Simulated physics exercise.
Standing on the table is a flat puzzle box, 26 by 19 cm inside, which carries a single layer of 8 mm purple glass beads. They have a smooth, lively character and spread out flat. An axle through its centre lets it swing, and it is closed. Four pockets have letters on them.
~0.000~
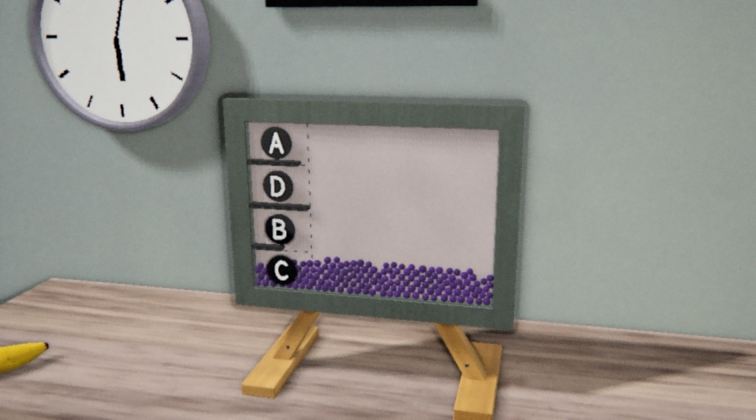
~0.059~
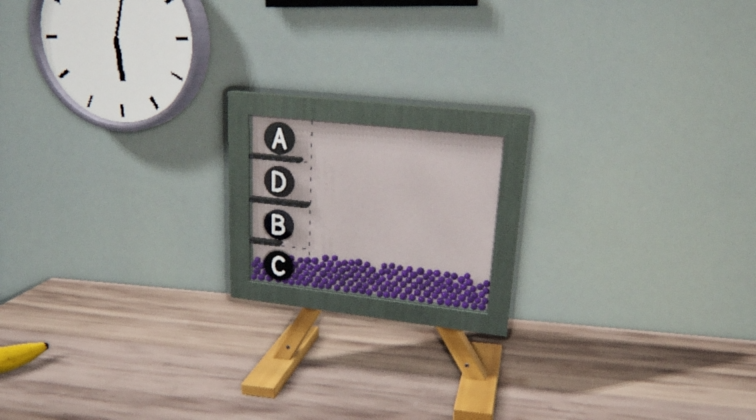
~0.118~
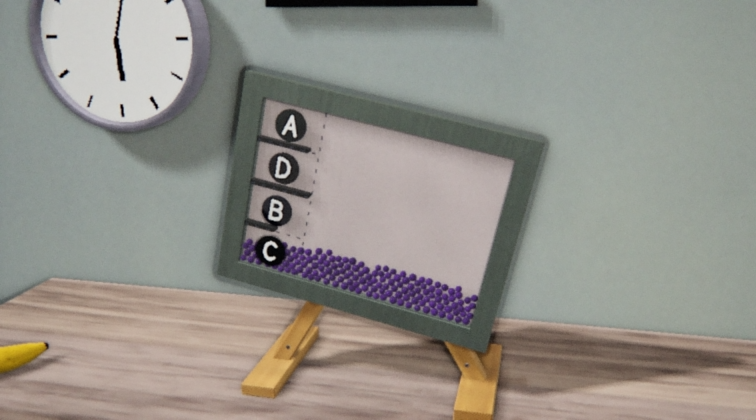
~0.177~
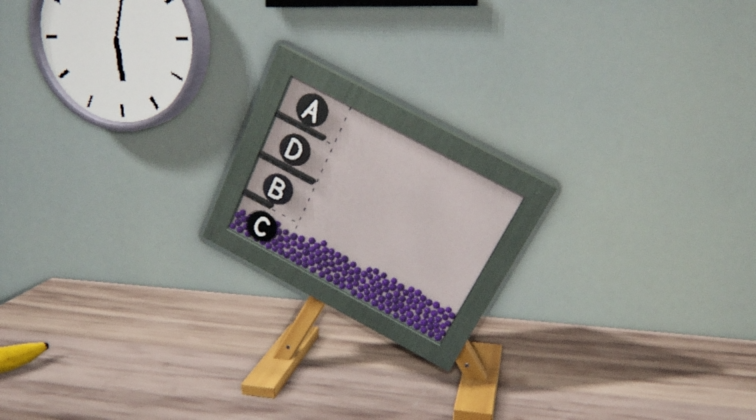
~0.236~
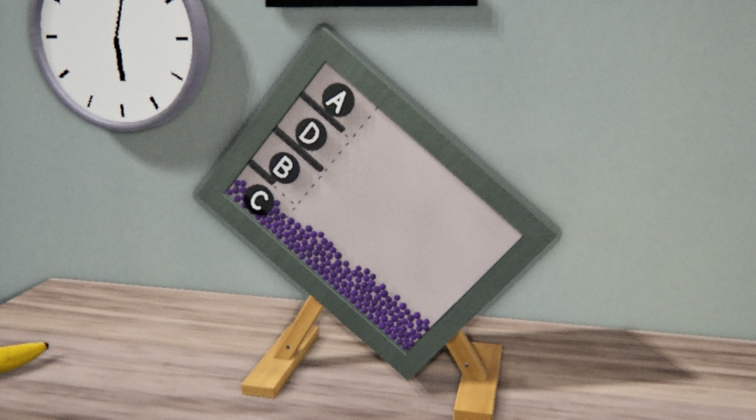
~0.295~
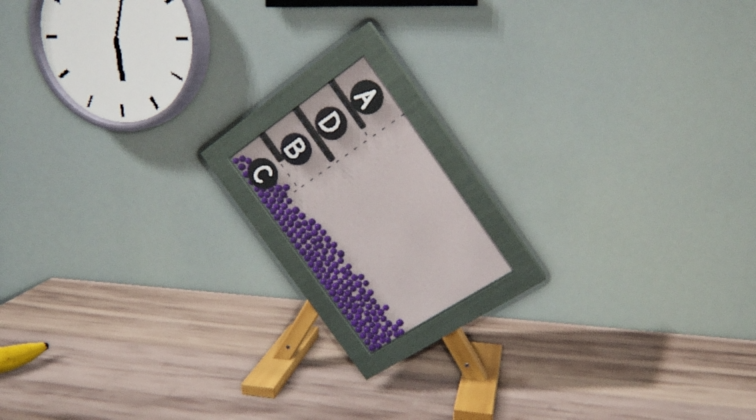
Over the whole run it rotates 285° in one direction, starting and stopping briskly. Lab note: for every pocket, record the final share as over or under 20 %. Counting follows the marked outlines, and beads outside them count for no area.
Recorded: Pocket A over, pocket B under, pocket C under, pocket D over.
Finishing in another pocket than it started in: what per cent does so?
I'd guess roughly 90 percent, give or take.
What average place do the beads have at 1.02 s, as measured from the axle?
About 6 cm left and 3 cm below.
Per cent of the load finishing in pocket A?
About 30 %.
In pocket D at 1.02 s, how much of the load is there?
Share: Near 0 %.
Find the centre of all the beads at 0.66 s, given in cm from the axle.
The middle sits around 6 cm left of it and 8 cm below it.
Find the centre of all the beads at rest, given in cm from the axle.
Some 5 cm left and 8 cm below.
After 0.66 s, it stands 142° clockwise; the beads' middle is 6 cm left of and 8 cm below the centre; nothing in the marked areas.
After 1.02 s, it has come round 228° clockwise; the beads' middle is 6 cm left of and 3 cm below the centre; A 15 %.
After 1.33 s, it has come round 285° clockwise; the beads' middle is 5 cm left of and 7 cm below the centre; A 30 %, B 5 %, C 10 %, D 30 %.
Settled by 2.3 s, it has come round 285° clockwise; A 30 %, B 5 %, C 15 %, D 30 %, elsewhere 15 %.
